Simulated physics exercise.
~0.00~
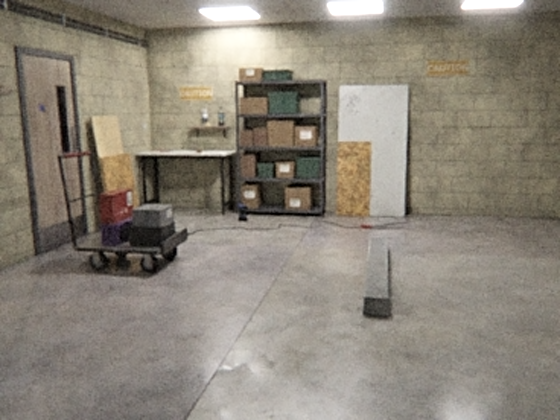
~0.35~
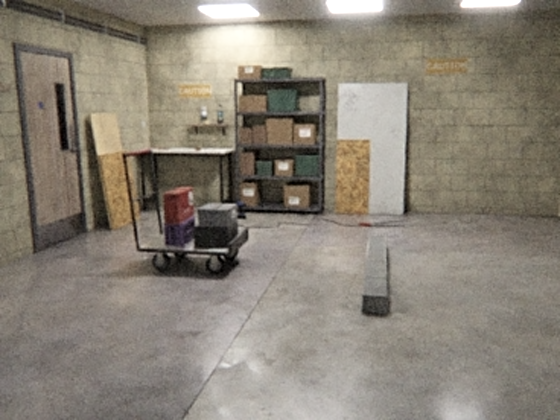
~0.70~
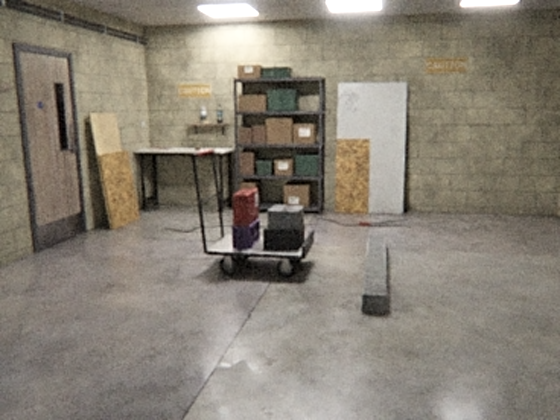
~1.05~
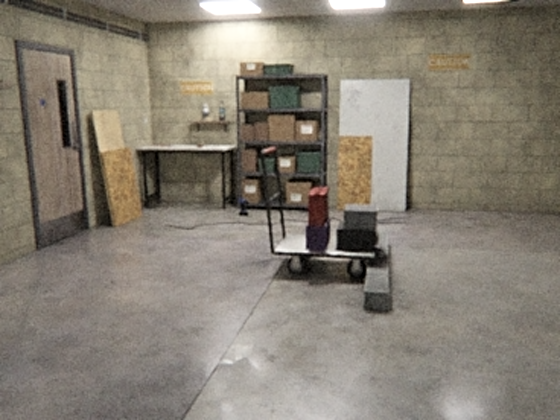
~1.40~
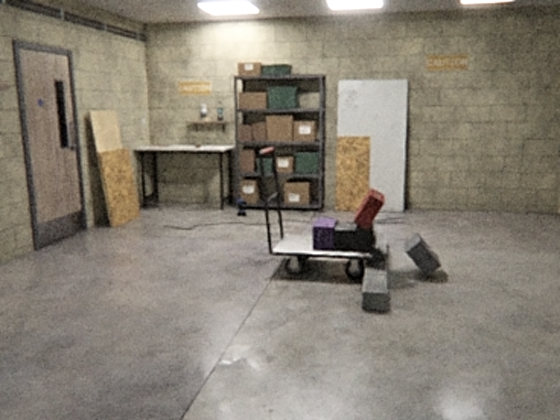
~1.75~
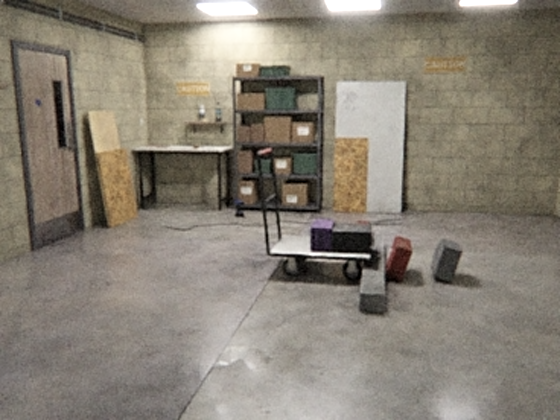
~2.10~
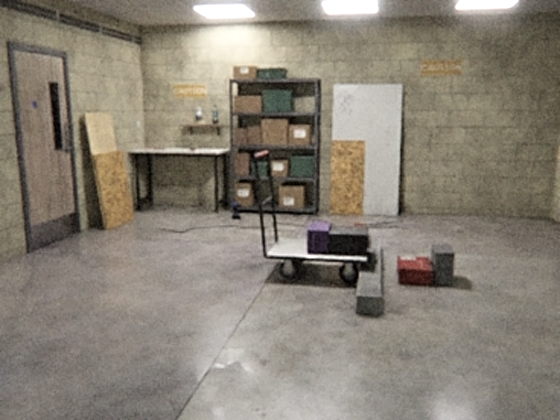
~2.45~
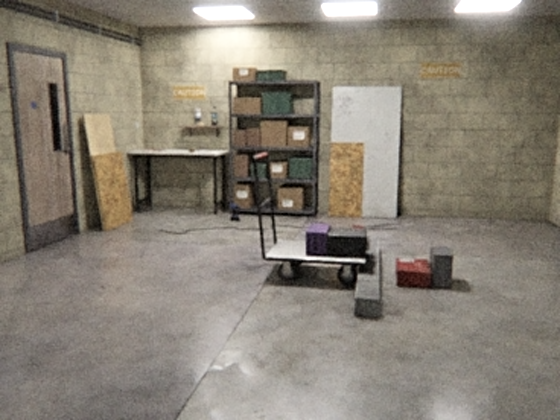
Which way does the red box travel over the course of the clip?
The red box moves to the right, first riding on the cart and then tumbling off its front end onto the floor.
